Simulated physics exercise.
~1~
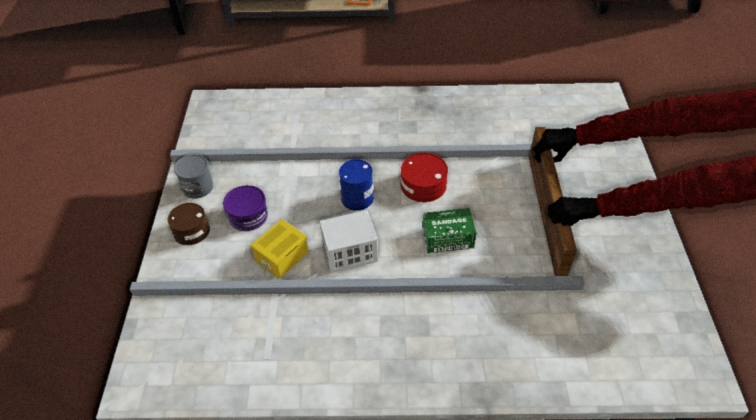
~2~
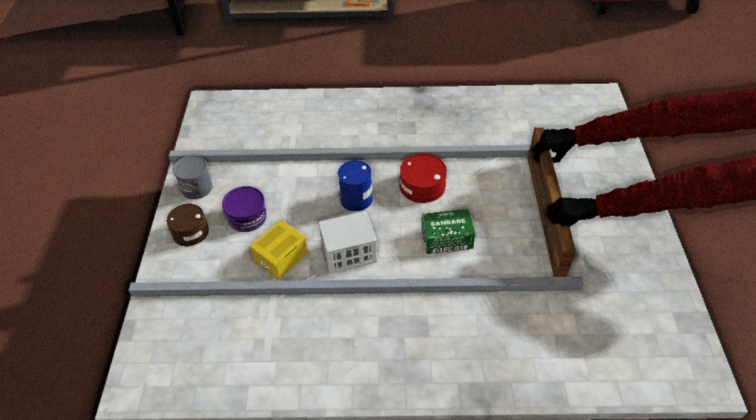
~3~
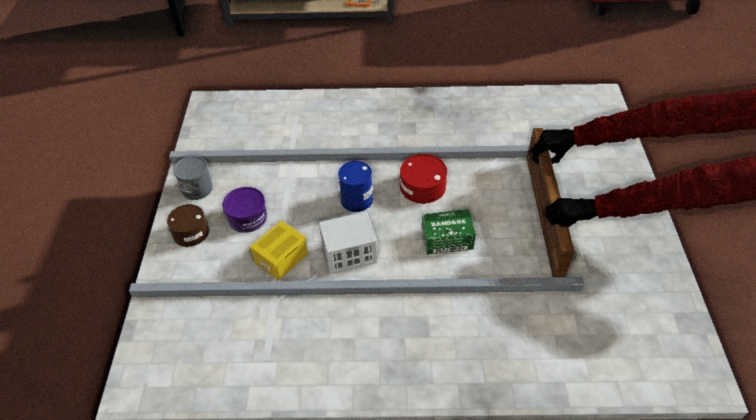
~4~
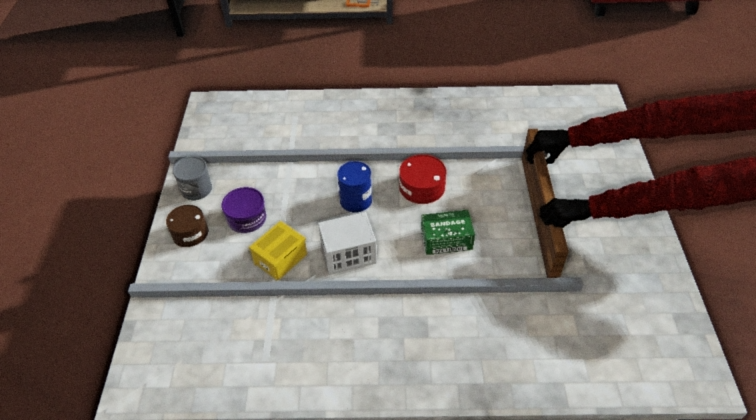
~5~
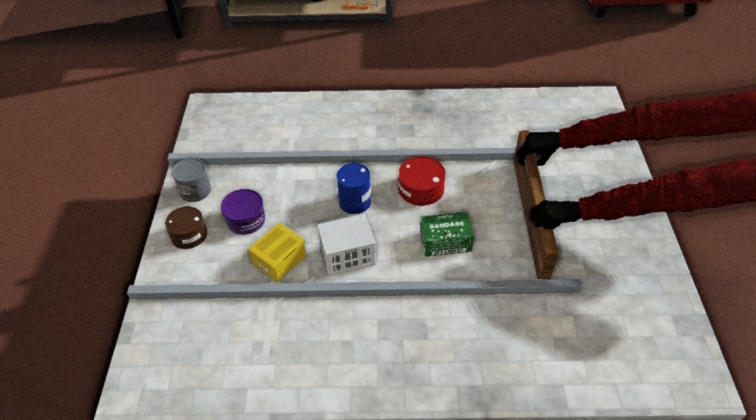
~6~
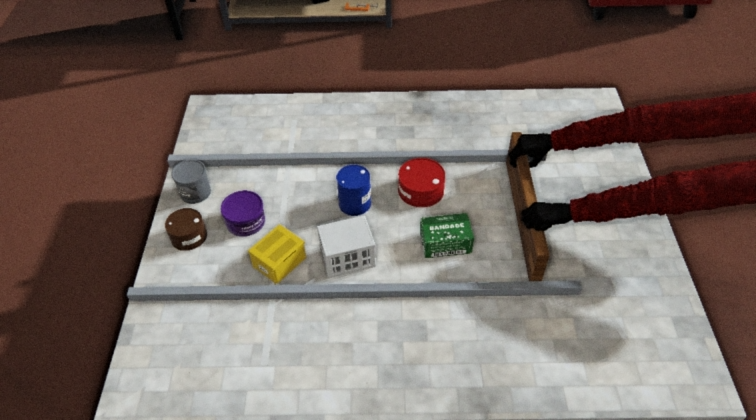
Black-gloved hands in red sleeves sliding a wooden plank slightly left between two grey rails, toward seven colourful containers standing still.
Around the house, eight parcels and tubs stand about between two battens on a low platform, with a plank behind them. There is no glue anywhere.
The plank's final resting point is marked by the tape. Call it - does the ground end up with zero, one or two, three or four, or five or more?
The ground ends up with zero.
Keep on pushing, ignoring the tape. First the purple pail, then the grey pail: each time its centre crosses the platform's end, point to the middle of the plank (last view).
Approx. (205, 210) / approx. (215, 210) for the other.
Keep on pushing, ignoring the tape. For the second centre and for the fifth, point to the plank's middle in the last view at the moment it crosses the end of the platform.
I'd put the first at about (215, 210) and the next at about (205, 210).
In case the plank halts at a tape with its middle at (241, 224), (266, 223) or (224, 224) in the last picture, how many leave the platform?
So, reaching the ground: 1, then 0, then 1.
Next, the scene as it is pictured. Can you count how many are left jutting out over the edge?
0 overhanging.
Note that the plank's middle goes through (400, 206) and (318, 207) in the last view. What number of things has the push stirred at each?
That makes 5 at the first spot and 5 at the second.
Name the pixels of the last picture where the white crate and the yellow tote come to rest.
In the last picture the first middle sits at (201, 253) and the other at (158, 265).
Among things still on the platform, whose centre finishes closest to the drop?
Answer: The yellow tote.
Early on, none off yet; grey pail at rest near (192, 182); brown canister at rest near (186, 229); purple pail at rest near (244, 214).
Finally, the number that fall off is zero.
